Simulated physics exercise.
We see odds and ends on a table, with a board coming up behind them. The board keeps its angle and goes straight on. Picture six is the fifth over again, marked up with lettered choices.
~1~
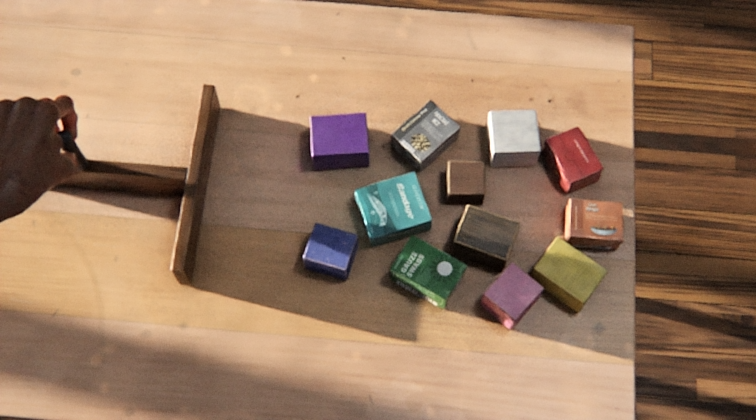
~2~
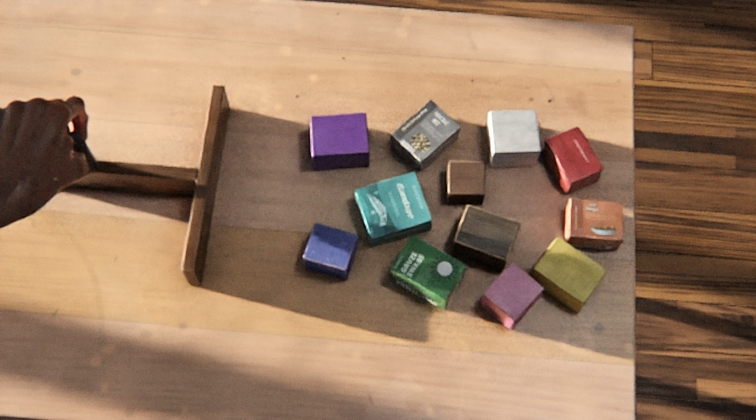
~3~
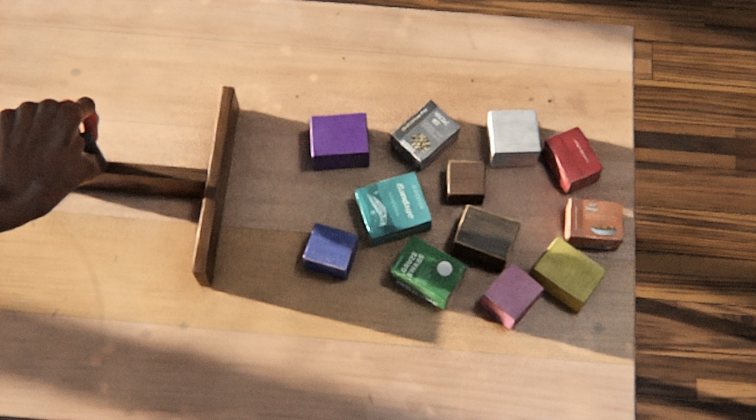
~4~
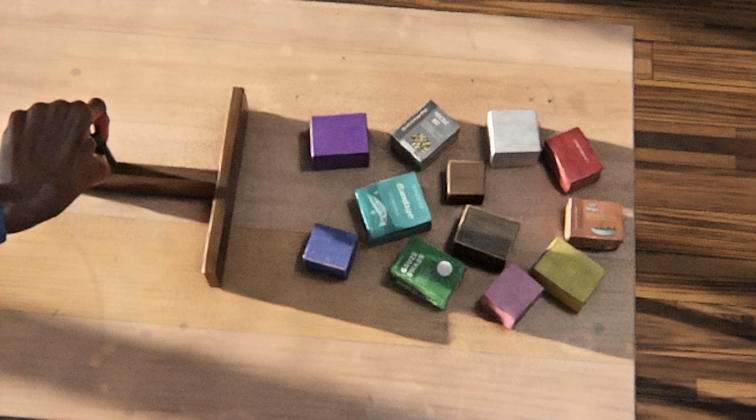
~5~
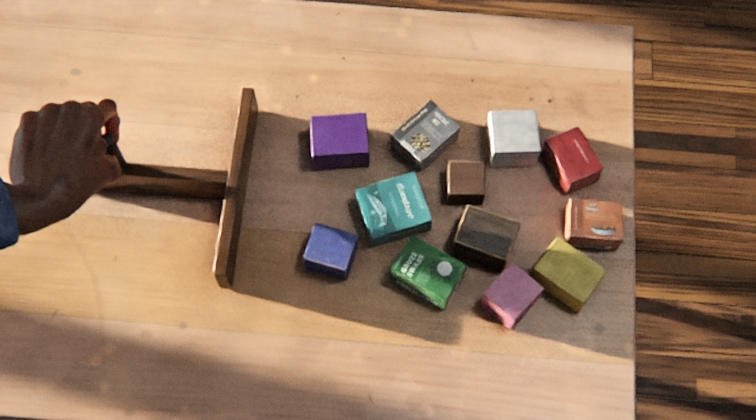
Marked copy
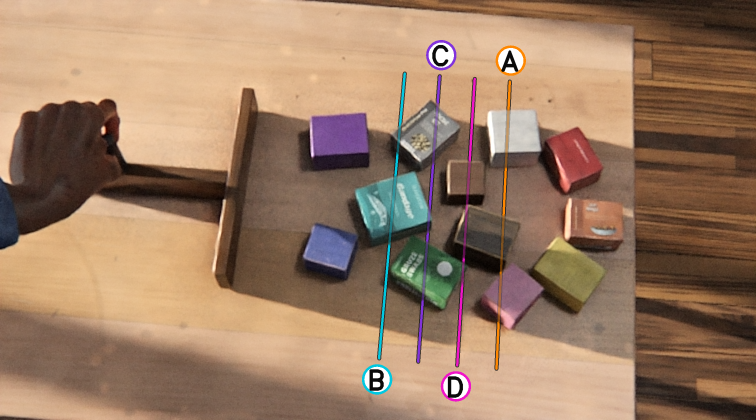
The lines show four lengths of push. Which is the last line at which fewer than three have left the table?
It should halt at A.
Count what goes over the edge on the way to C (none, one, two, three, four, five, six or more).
In all, none.
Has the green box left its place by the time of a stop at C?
Yes.
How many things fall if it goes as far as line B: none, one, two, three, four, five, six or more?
In all, none.
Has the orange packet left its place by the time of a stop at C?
By then, no.
On the marked copy, A at (504, 217); B at (393, 208); C at (429, 211); D at (466, 214).
Taking A. A third of the way, board (331, 185); grey packet (437, 136); purple block (373, 147).
Two thirds of the way, board (428, 193); red packet (602, 161); yellow block (584, 286).
When it is over, board (502, 199); orange packet (633, 231); yellow block (625, 318); none fallen.
As for the rest, B is within the limit but short; C is within the limit but short; D is within the limit but short.
